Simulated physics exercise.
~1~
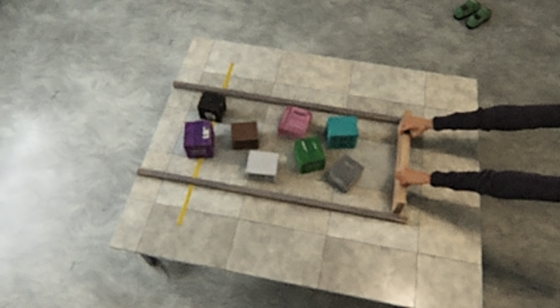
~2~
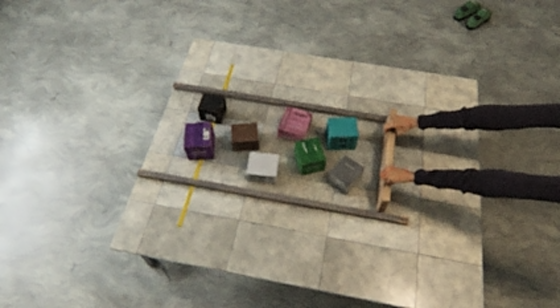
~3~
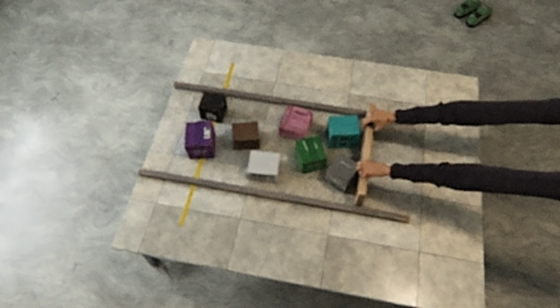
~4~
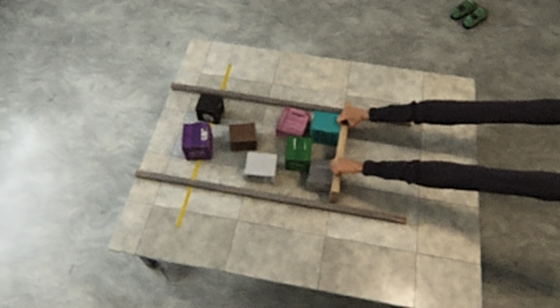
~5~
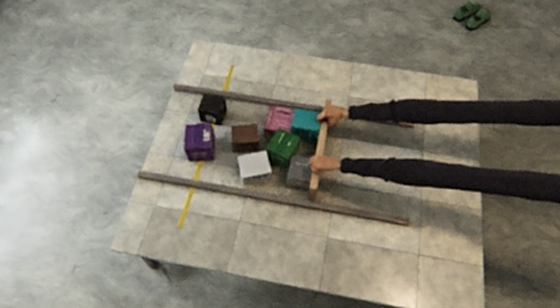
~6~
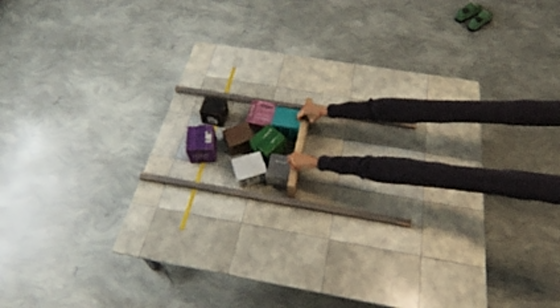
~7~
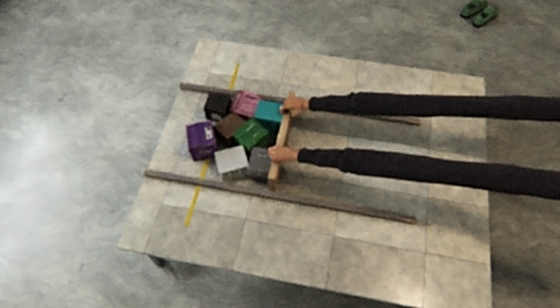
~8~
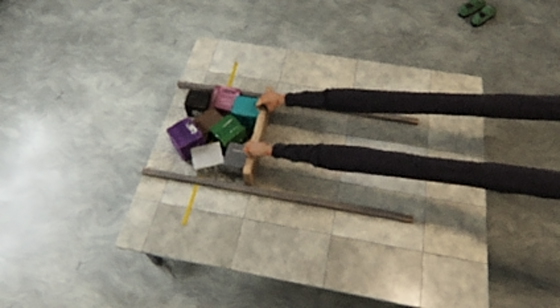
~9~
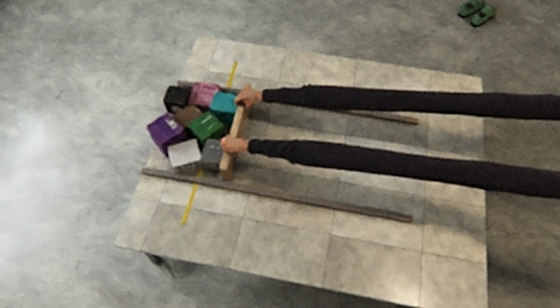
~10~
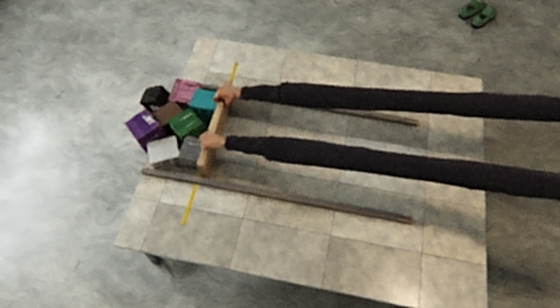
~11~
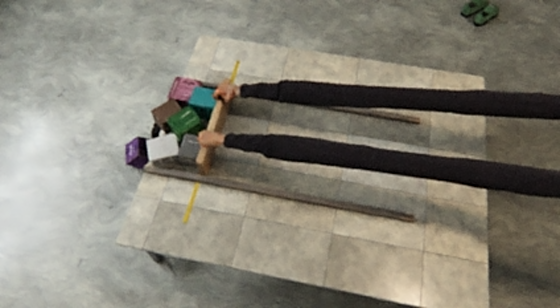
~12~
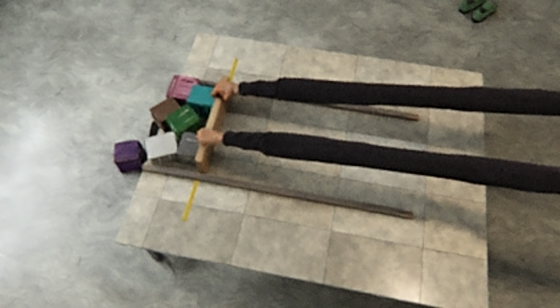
The footage shows two hands pushing a wooden plank leftward along a tabletop between two rails, gathering colourful boxes into a cluster and shoving them toward the left edge. The plank stops near the yellow tape as the black and purple boxes drop off, while the others remain bunched at the edge.
